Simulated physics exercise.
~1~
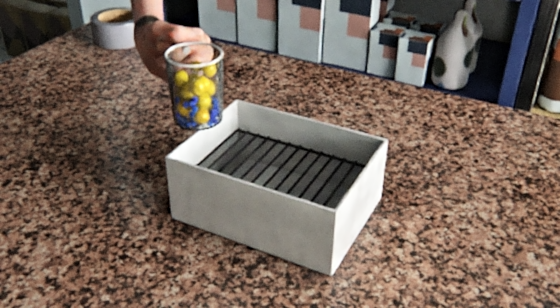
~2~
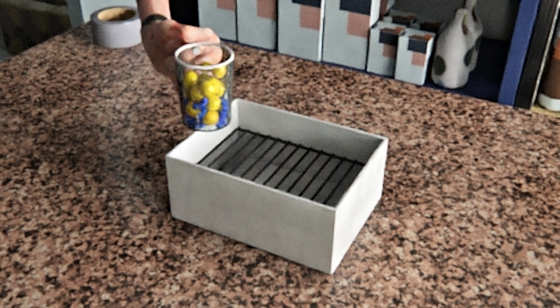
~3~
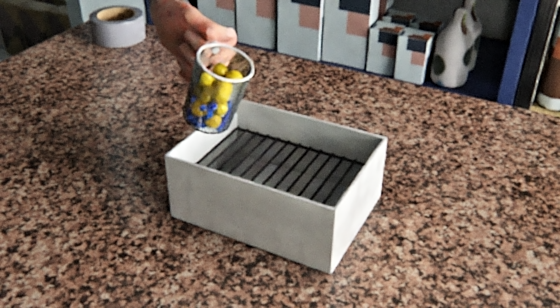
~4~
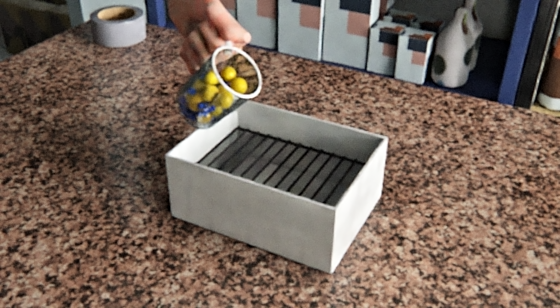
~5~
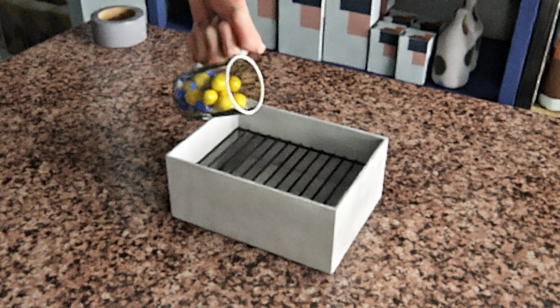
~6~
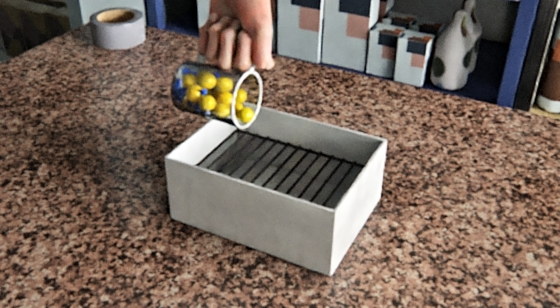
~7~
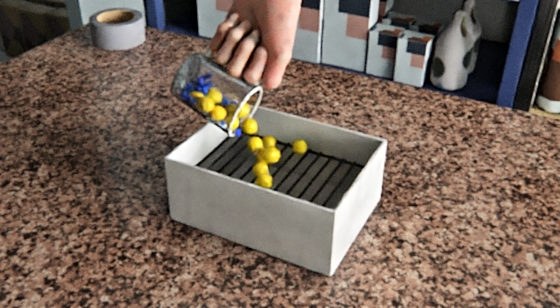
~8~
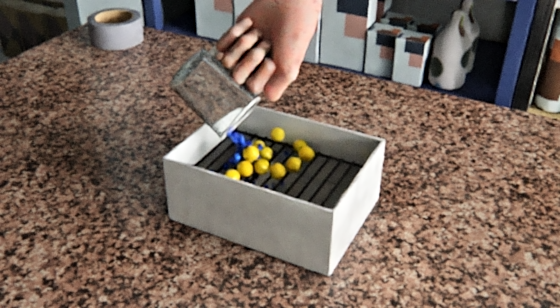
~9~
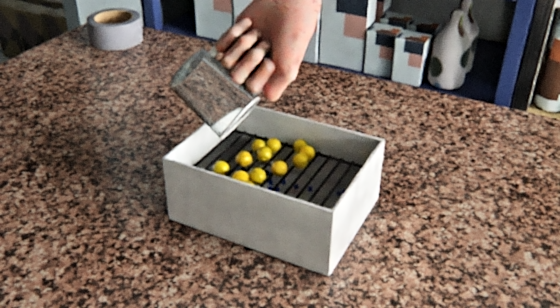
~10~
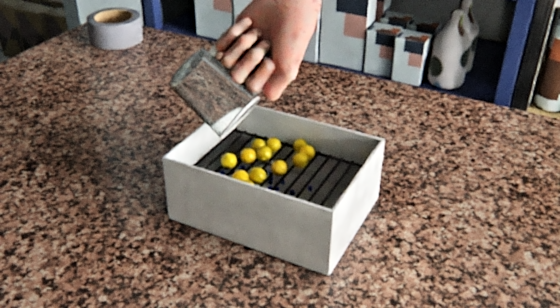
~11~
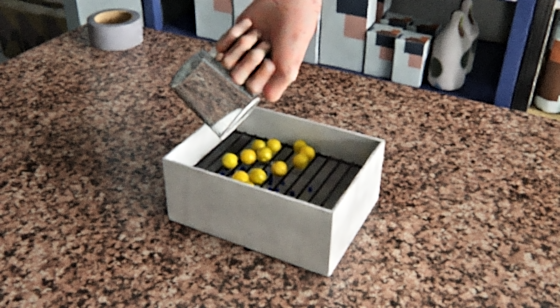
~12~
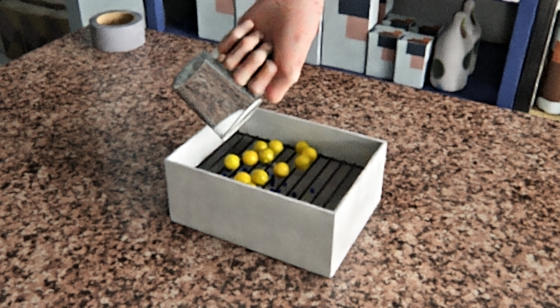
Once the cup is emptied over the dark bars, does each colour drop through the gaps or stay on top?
The blue pieces drop through the gaps and end up below the bars. The yellow balls are all caught on top.
